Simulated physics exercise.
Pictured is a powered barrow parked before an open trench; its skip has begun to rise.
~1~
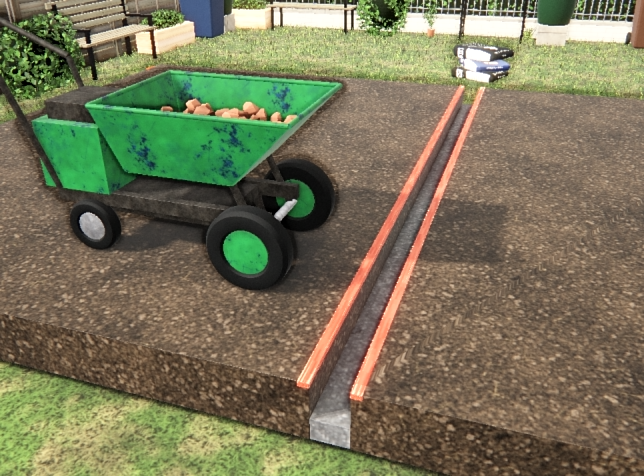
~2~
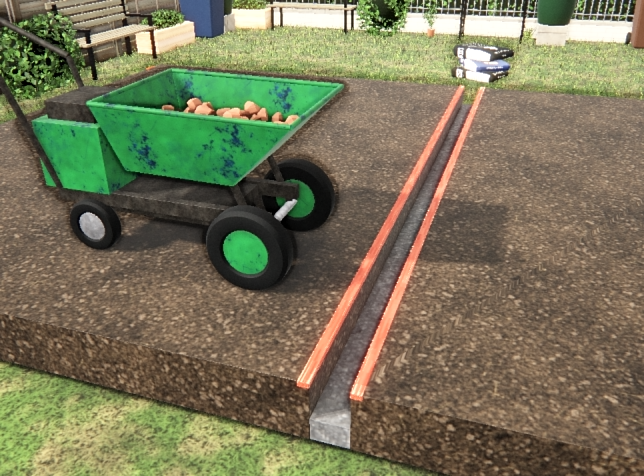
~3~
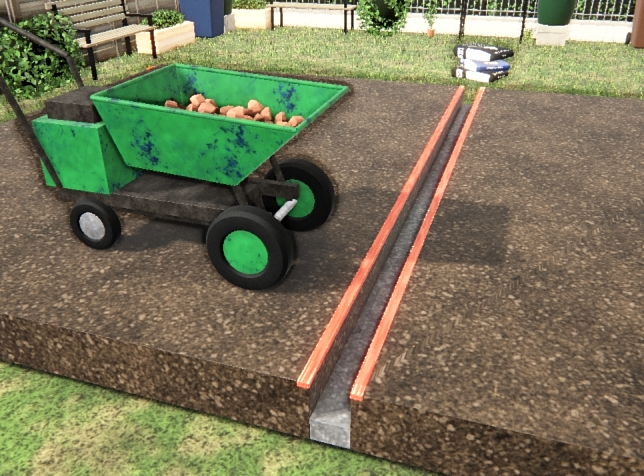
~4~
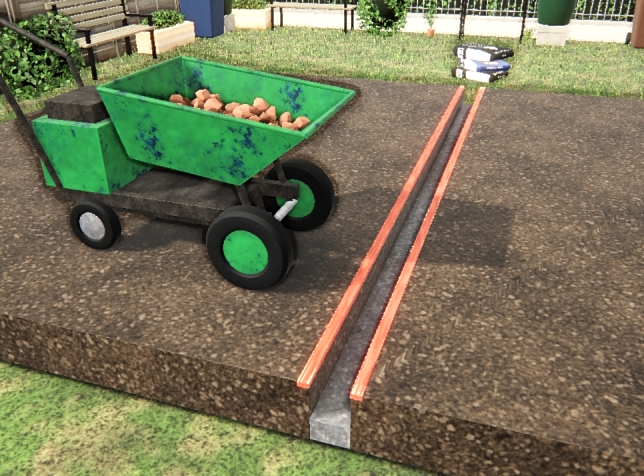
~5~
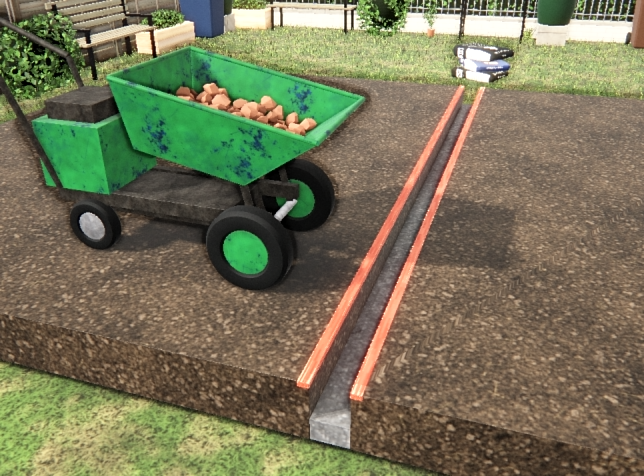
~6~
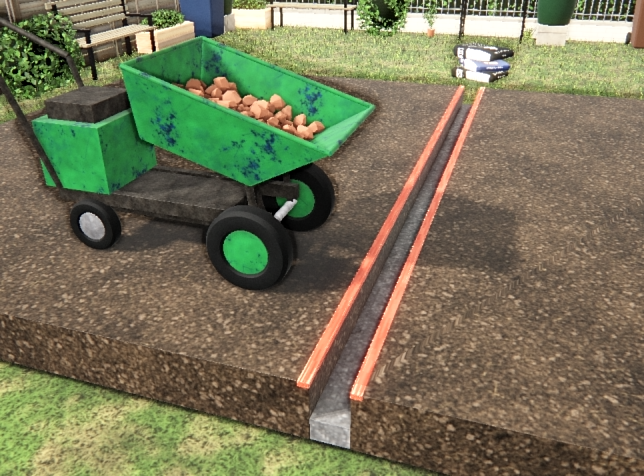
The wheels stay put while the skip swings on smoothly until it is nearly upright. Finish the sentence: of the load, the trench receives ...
A minority.
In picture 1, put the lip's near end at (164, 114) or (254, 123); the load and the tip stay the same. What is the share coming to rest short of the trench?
You'd see close to 60 per cent the first time and close to 0 per cent the next.
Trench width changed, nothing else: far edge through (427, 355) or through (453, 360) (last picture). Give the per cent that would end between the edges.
70 % and 100 %, give or take.
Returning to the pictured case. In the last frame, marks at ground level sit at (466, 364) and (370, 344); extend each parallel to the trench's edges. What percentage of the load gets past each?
I'd say about 20 and about 90 in a hundred.
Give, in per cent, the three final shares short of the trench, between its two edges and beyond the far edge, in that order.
Roughly short 0 per cent, between 5 per cent, beyond 90 per cent.
Just after the last frame, skip tipped steeply; every one in the skip.
A moment on, skip tipped steeply; almost all in the skip; about a tenth beyond it.
Further on, skip tipped right over; roughly a quarter in the skip; just a few in or heaped over the trench; the larger part beyond it.
When it is over, skip tipped right over; about a tenth in the skip; about a tenth in or heaped over the trench; the larger part beyond it.
